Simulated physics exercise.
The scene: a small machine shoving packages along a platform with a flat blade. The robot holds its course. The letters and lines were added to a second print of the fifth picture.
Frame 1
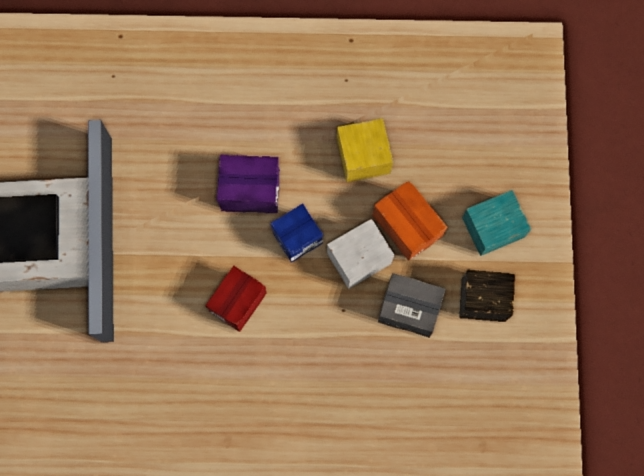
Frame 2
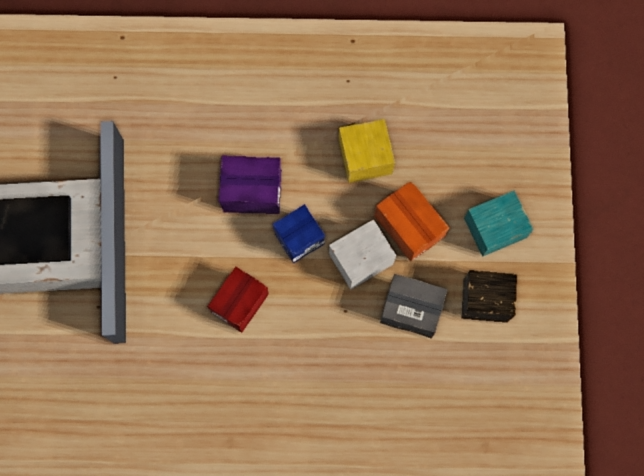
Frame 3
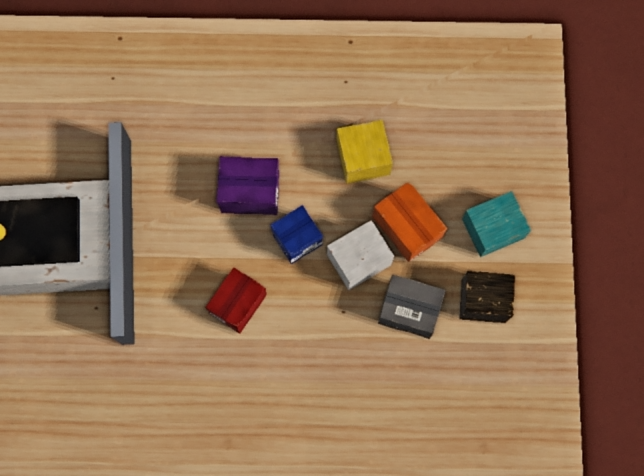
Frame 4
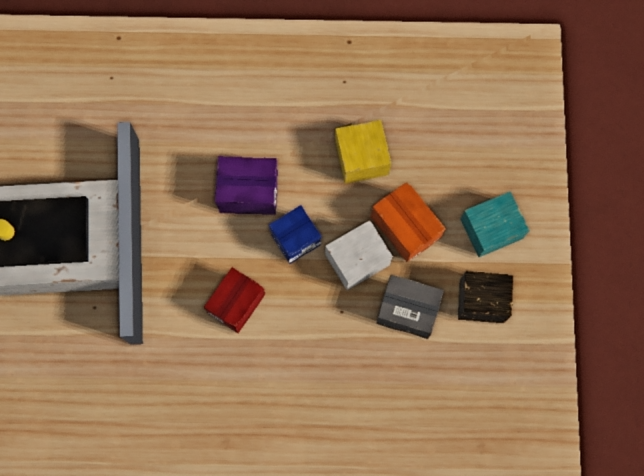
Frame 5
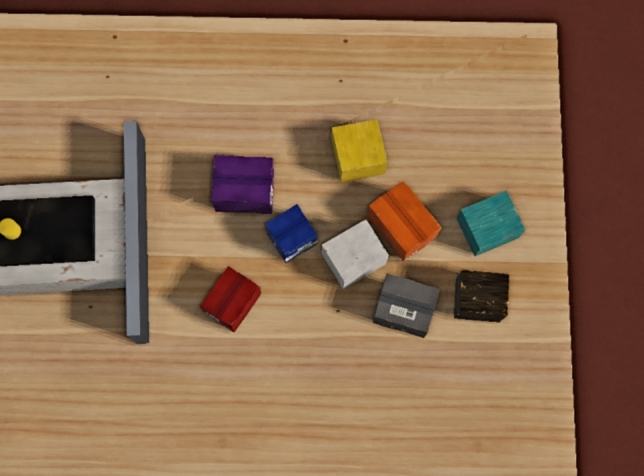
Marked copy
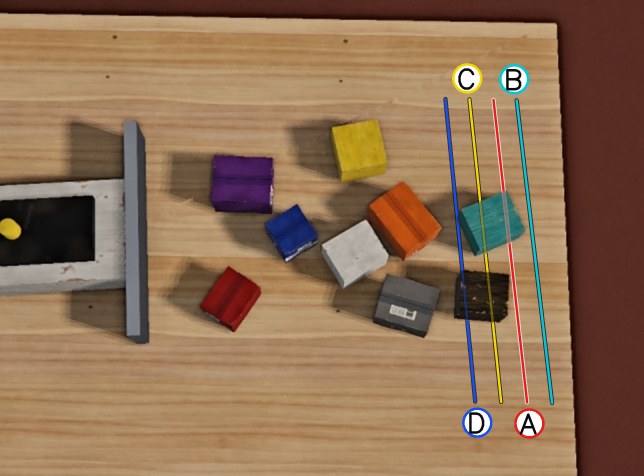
A flat-bladed machine moves slowly right across a wooden platform toward several colourful, motionless packages.
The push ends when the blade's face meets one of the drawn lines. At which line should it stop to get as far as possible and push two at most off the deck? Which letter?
Up to line C.
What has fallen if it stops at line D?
It is the turquoise crate.
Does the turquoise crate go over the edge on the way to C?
Yes.
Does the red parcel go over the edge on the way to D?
No.
On the marked copy, A at (510, 245); B at (534, 245); C at (485, 245); D at (460, 244).
With C. Early on, robot (182, 232); purple box (295, 183); red parcel (290, 286).
Further on, robot (311, 234); turquoise crate (544, 230); black crate (497, 296).
At the end, robot (411, 236); orange box over the edge; turquoise crate over the edge; two fallen.
As for the rest, A drops four; B drops four; D is within the limit but short.
